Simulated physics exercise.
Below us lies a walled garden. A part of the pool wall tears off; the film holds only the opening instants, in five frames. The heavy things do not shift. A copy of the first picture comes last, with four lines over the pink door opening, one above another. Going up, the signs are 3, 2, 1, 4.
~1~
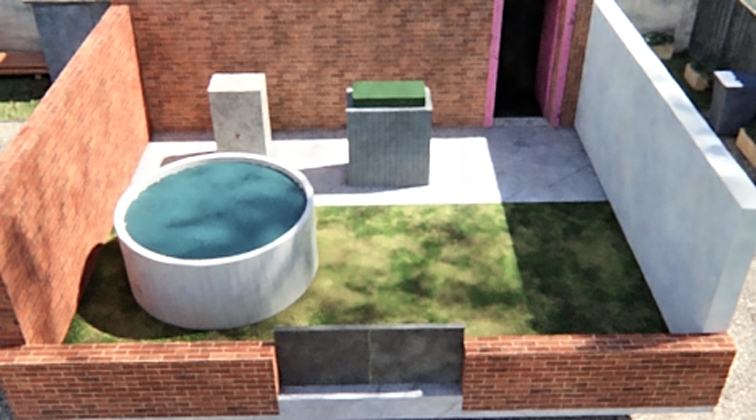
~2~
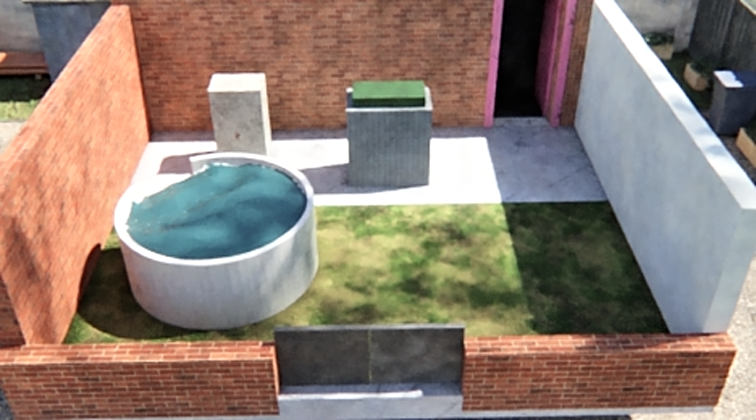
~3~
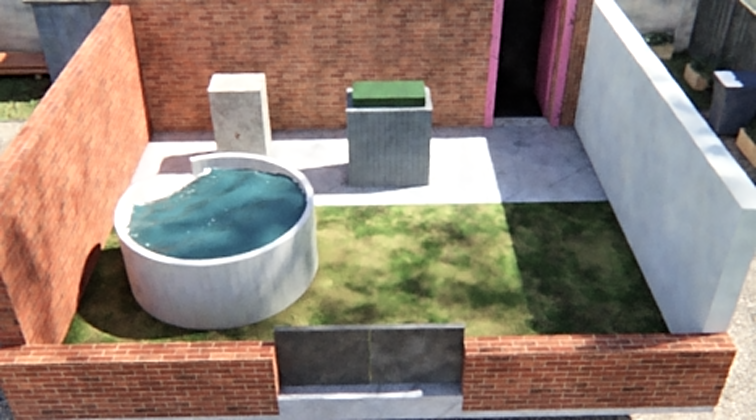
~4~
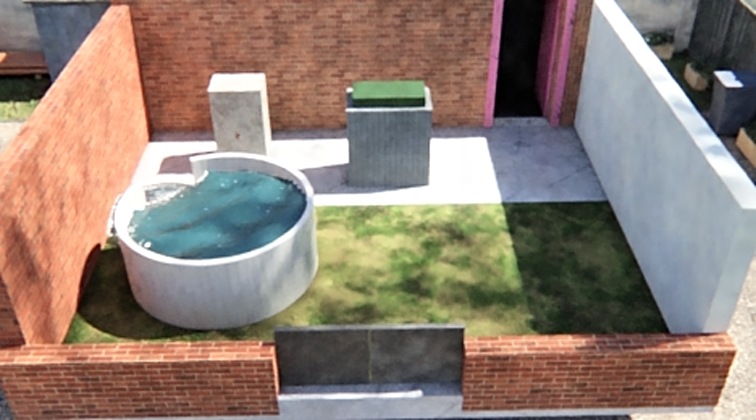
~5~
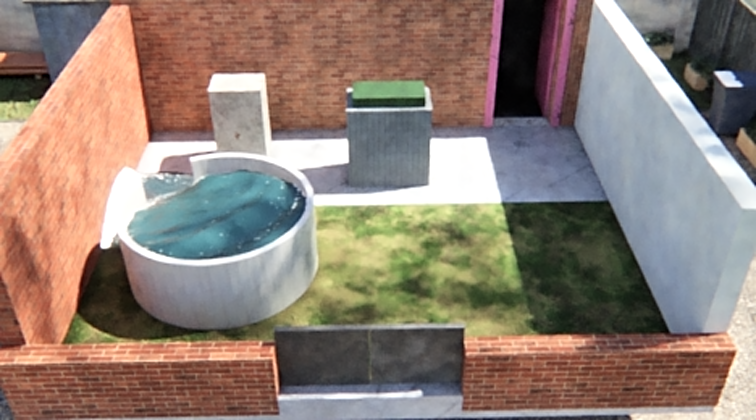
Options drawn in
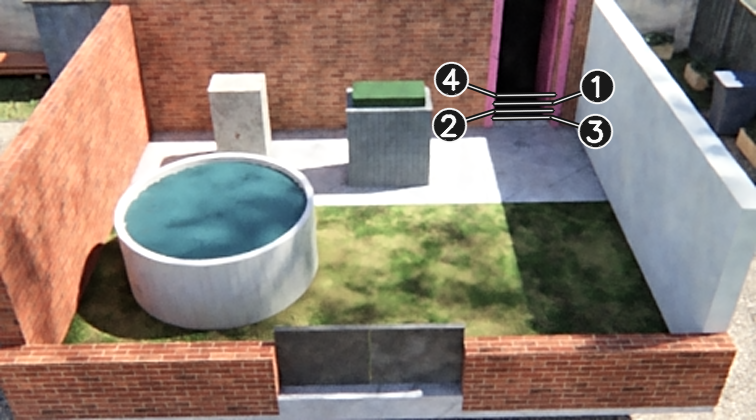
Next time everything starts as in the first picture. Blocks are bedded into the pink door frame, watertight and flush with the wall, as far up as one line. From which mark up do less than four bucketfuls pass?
Choose 3.
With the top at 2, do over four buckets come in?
No.
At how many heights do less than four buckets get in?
All of the four.
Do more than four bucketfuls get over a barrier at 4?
No, that is safe.
On the marked copy, 1 at (524, 103); 2 at (523, 110); 3 at (522, 117); 4 at (525, 95); from the bottom up 3, 2, 1, 4.
For mark 1, nothing gets over.
For mark 2, nothing gets over.
For mark 3, a splash gets over, under a bucket.
For mark 4, nothing gets over.
